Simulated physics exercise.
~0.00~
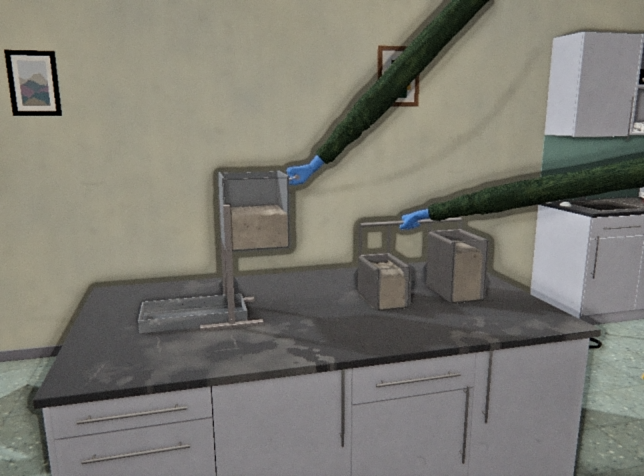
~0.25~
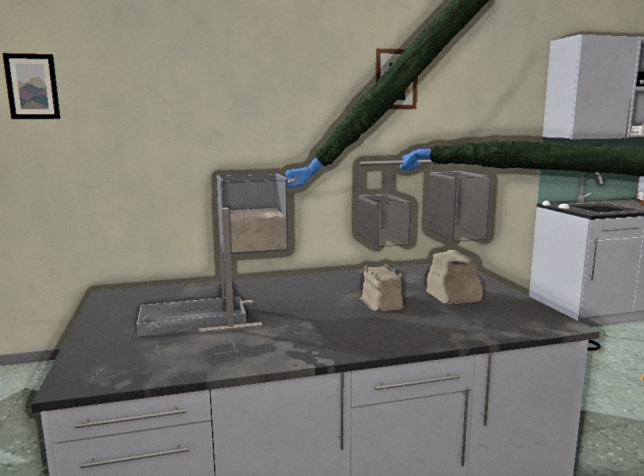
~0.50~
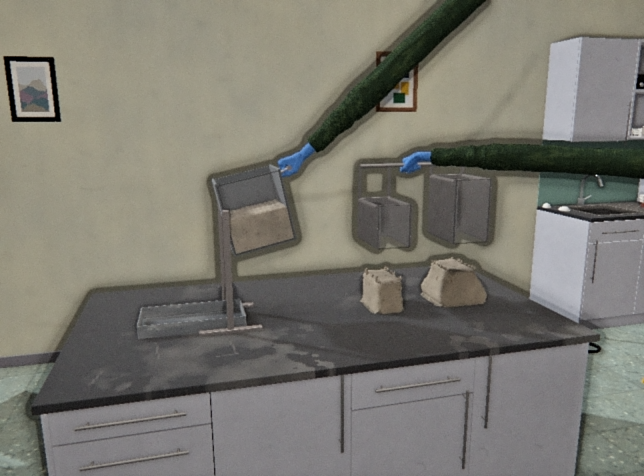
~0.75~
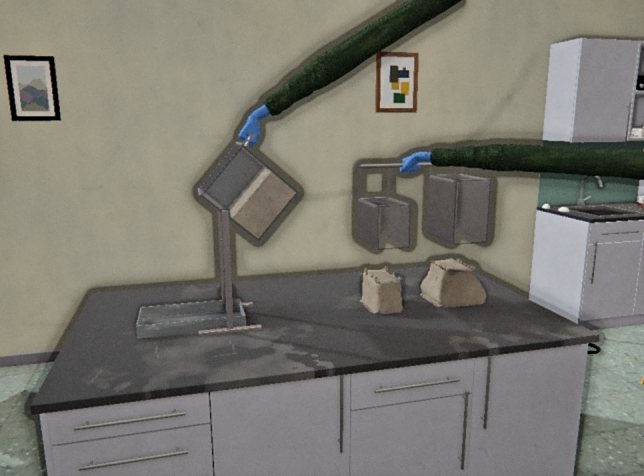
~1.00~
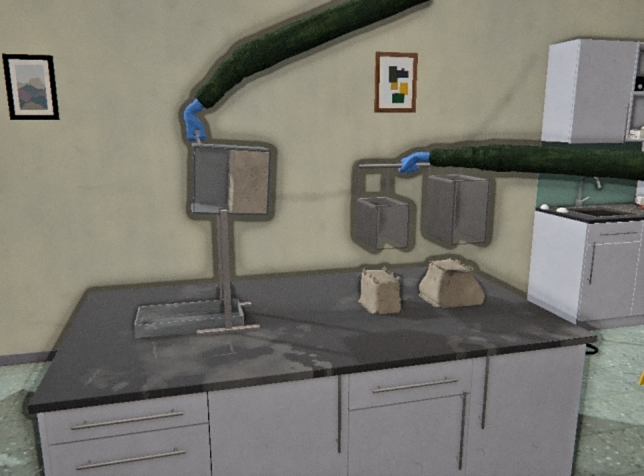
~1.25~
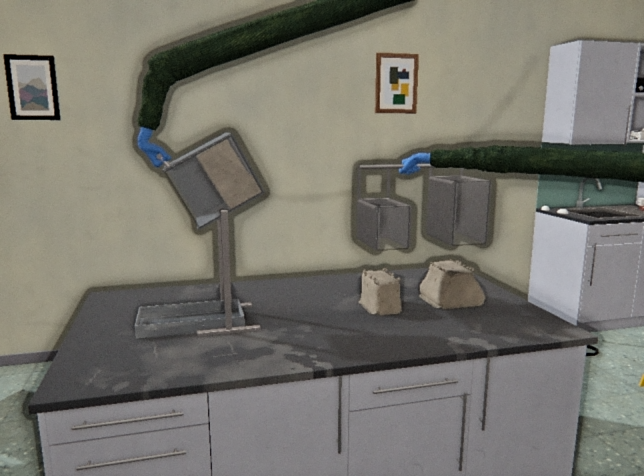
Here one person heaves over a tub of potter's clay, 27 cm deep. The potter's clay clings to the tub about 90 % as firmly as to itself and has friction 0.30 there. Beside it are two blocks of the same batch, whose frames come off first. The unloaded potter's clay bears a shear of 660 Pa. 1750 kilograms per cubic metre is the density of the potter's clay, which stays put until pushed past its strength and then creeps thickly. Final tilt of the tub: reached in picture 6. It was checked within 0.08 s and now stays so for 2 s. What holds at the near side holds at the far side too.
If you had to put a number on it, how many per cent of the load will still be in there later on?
My estimate is close to 35 per cent.
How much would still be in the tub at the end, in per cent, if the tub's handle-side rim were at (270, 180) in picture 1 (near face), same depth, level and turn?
Close to 14 per cent would still be in the tub.
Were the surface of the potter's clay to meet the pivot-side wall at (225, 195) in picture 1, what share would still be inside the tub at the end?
It would come to roughly 25 percent.
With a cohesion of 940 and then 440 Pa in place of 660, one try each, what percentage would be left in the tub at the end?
First try roughly 45 per cent, second try roughly 12 per cent.
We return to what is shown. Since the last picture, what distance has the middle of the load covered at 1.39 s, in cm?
Roughly 8 cm.
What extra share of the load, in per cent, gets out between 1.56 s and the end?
About 16 percent.
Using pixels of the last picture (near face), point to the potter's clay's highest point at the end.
Near (253, 184).
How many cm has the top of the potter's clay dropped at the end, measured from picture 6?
Roughly 16 cm.
By 1.39 s, the tub is at 118 degrees and holds 100 %.
By 1.56 s, the tub is at 118 degrees and holds 50 %.
By 1.73 s, the tub is at 118 degrees and holds 35 %.
By 1.90 s, the tub is at 118 degrees and holds 35 %.
By 3.25 s, at the end, the tub is at 118 degrees and holds 35 %.
